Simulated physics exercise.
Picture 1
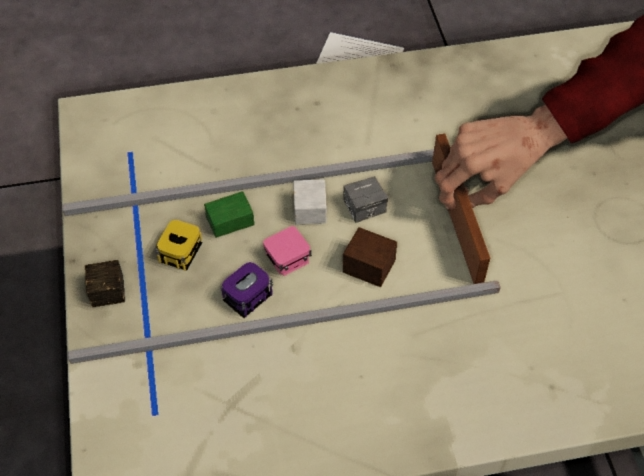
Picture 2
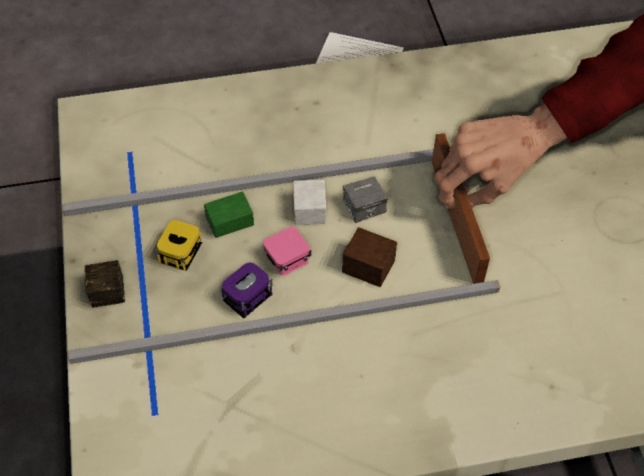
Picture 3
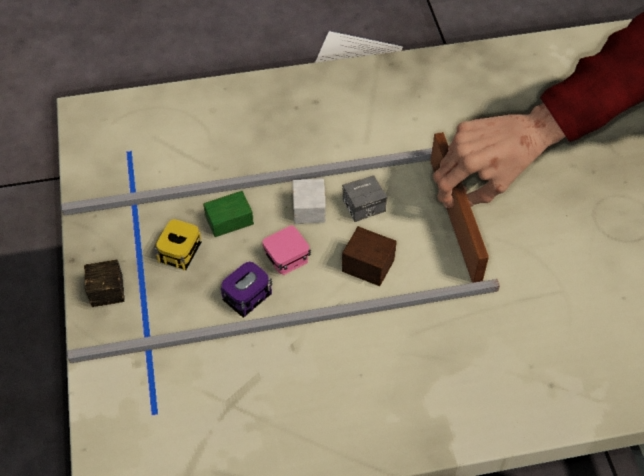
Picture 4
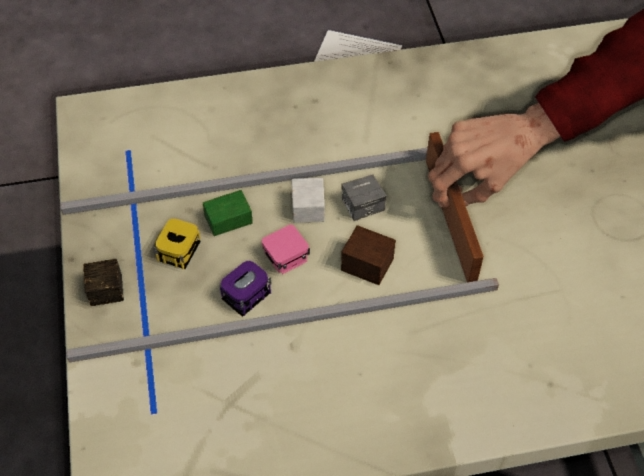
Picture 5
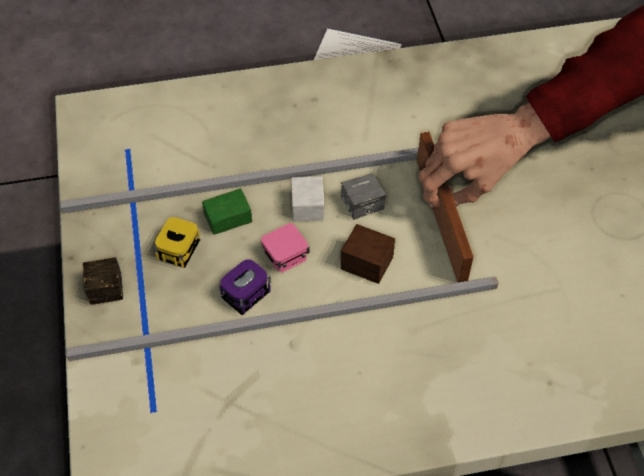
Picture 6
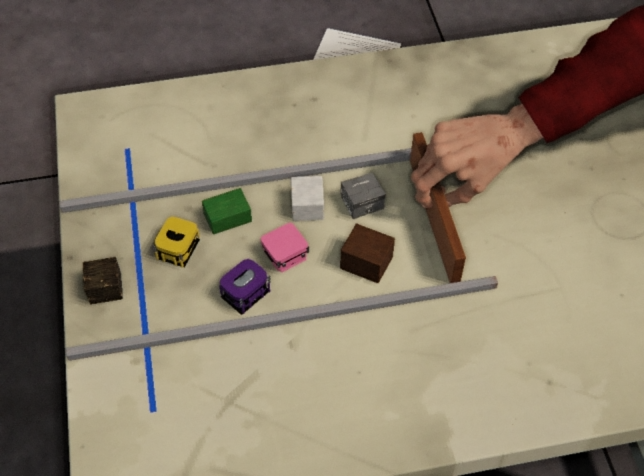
A hand slides a brown board slightly left along the channel toward the scattered blocks.
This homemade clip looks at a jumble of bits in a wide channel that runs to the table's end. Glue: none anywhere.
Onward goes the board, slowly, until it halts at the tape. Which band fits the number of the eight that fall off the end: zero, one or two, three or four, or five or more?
The band is one or two.
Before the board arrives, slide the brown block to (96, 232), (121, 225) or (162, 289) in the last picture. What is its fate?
Going place by place, the brown block ends up off; ends up off; sits tight.
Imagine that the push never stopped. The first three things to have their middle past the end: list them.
First the green block, then the black block, then the purple case.
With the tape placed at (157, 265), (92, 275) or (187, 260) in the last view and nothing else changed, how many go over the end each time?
Going through them in order, you'd see 0, 5 and 0.
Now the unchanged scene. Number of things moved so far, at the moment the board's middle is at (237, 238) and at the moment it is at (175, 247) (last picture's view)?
By then 7, and later 8.
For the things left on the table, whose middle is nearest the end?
The foremost one is the purple case.
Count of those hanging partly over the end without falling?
Tally: 1.
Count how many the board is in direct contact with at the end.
The number is 3.
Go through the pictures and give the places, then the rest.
The first picture shows black block (105, 284); yellow case (180, 245); green block (229, 215); board (459, 207); tape (141, 271).
The second picture shows yellow case (179, 245); board (459, 207).
The third picture shows green block (229, 214); brown block (369, 256).
The fourth picture shows black block (104, 283); white block (308, 200).
The fifth picture shows yellow case (178, 242); pink case (285, 249).
The sixth picture shows black block (103, 281); yellow case (177, 242); green block (227, 211); board (436, 206); tape (139, 267).
Soon after, none off yet; black block at rest near (103, 281); yellow case at rest near (177, 242); green block at rest near (227, 211).
Then, none off yet; black block at rest near (103, 281); yellow case moved a little near (168, 253); green block moved well along near (134, 219).
At rest, the number that fall off is one or two; fallen, green block and black block.
